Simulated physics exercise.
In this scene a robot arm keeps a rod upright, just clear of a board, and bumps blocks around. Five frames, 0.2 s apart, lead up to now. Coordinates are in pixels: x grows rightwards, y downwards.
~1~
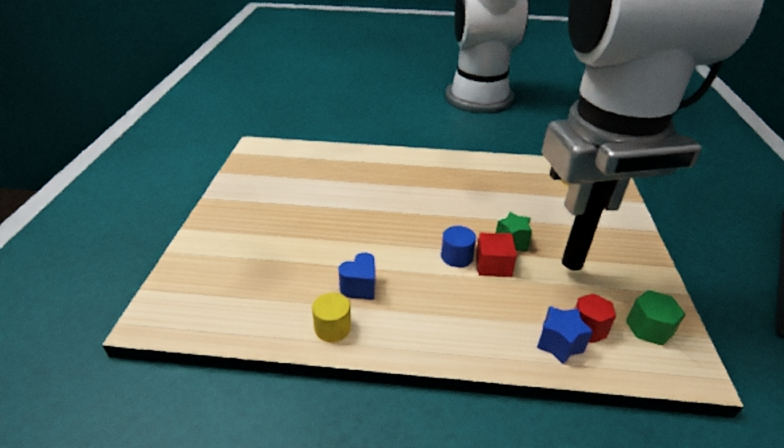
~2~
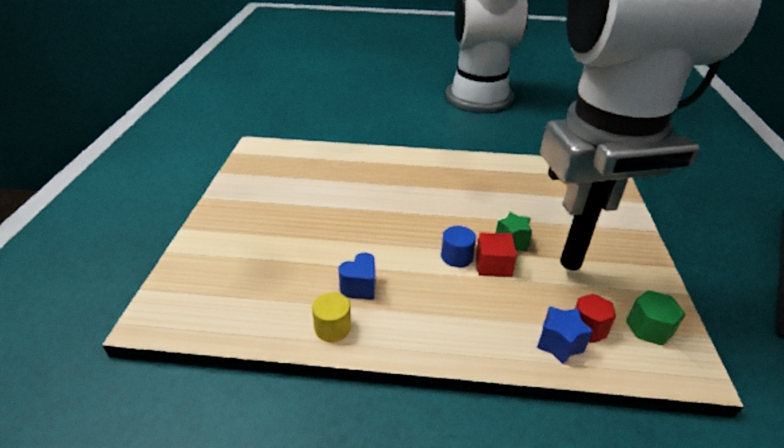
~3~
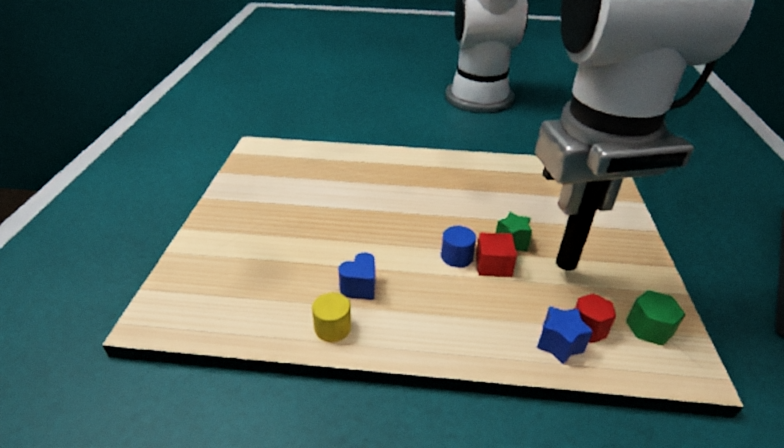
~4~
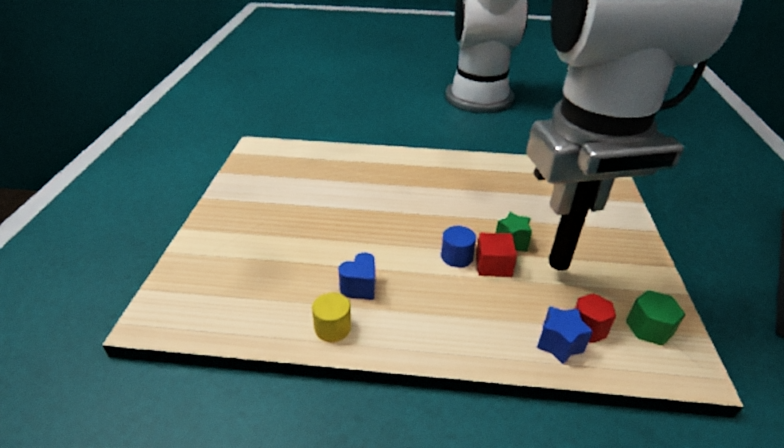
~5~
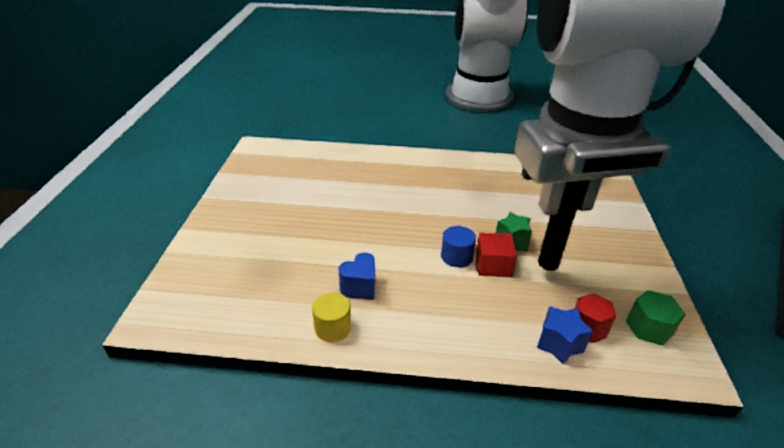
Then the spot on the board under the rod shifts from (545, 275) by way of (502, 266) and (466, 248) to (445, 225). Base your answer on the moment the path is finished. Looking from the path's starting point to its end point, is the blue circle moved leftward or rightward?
So, looking from the first point of the path to the last, the blue circle moves leftwards.
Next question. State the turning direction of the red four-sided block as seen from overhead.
The turn is anti-clockwise.
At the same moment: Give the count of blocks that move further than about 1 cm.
Looking at the path, I think two of the blocks end up more than 1 cm away.
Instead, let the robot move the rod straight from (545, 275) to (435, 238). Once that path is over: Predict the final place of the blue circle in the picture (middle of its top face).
I'd expect the centre of its top face to be at (383, 233).
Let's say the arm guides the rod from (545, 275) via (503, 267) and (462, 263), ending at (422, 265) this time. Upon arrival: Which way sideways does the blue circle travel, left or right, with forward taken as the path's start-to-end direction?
The right.
What follows on the original path. One third of the way, rod (503, 255); blue circle (445, 231); red four-sided block (478, 236), turned 15° clockwise.
Two thirds of the way, rod (467, 237); blue circle (409, 223); red four-sided block (442, 221).
At the end, rod (446, 214); blue circle (397, 222); red four-sided block (425, 213), turned 30° anticlockwise; green star-shaped block not moved.
